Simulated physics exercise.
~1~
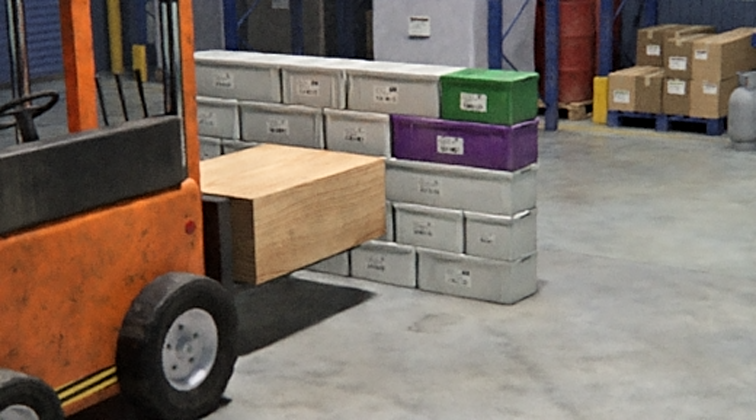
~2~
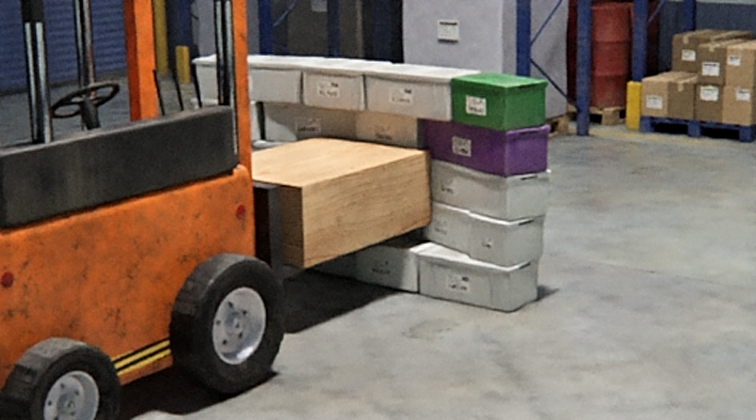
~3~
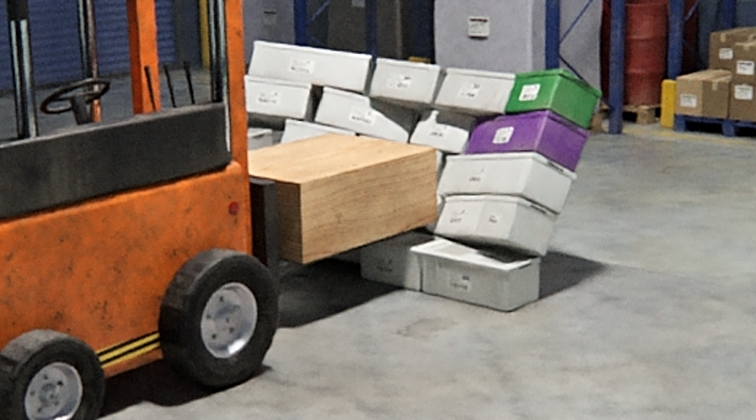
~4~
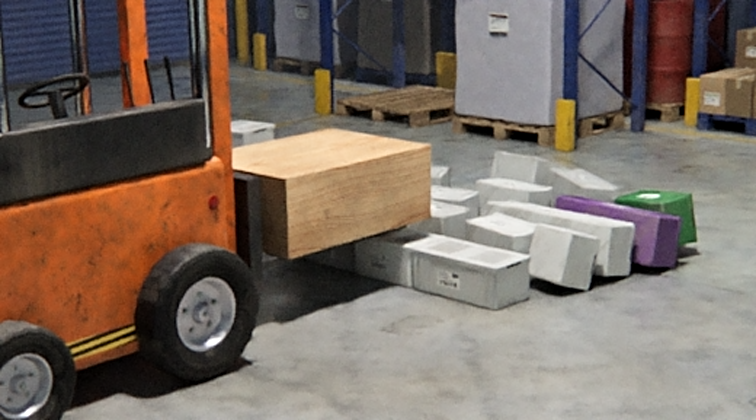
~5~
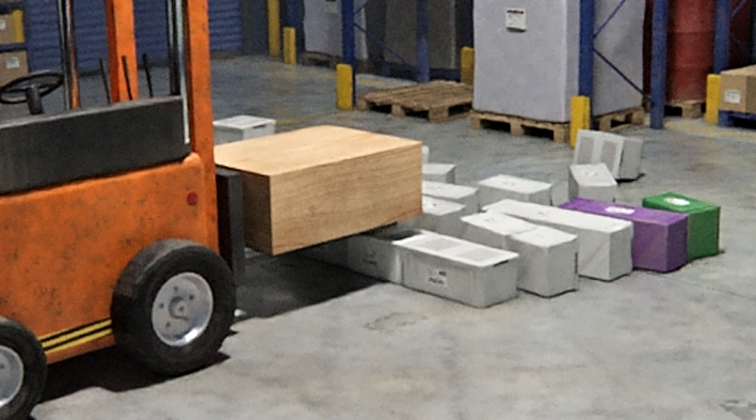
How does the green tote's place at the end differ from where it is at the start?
At the start the green tote sits upright on the top row at the right end of the wall. At the end it lies on its side on the floor, farther to the right, beside the purple tote.
